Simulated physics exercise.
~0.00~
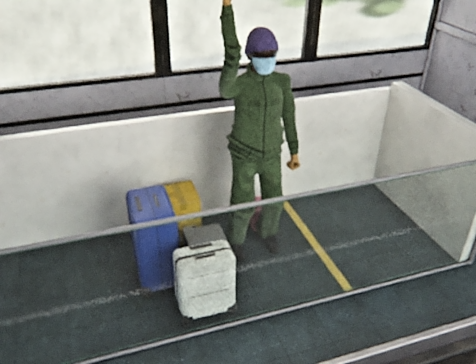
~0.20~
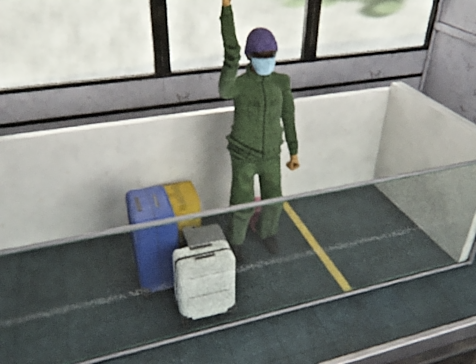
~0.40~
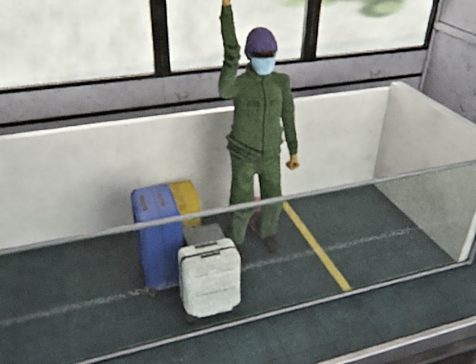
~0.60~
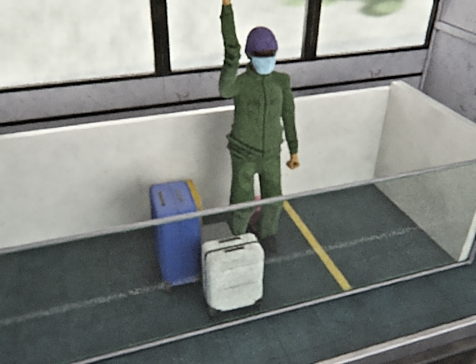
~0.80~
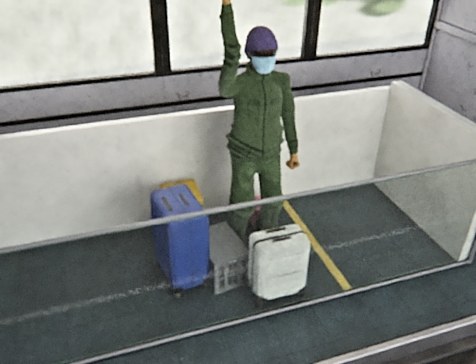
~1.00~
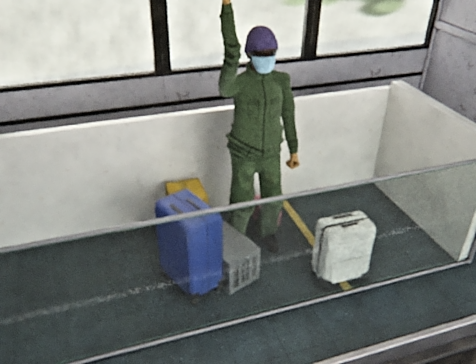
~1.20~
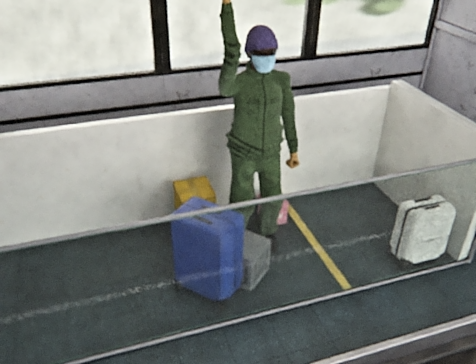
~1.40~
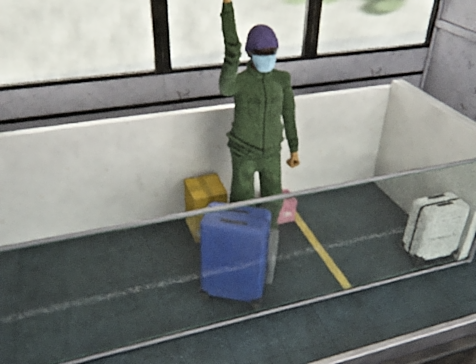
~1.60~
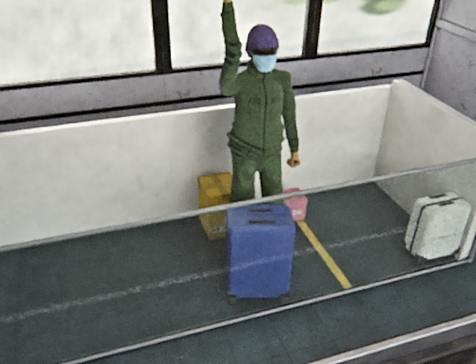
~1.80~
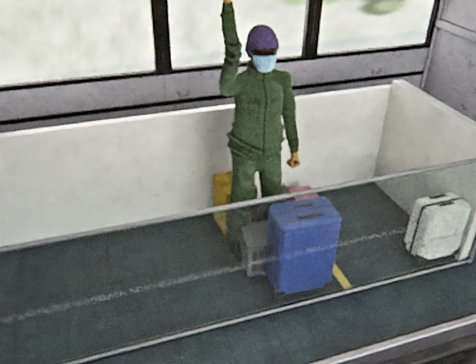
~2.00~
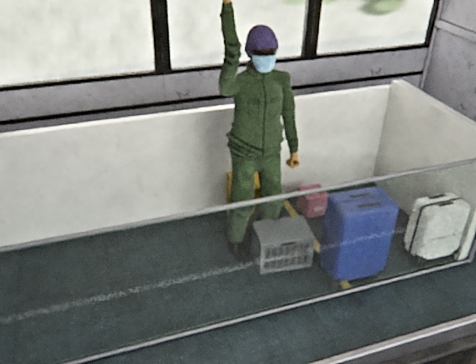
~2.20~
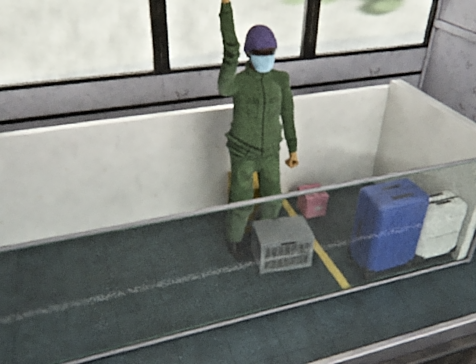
White case sliding right across a yellow line, blue suitcase following, while a masked figure stands arm raised beside a grey crate.
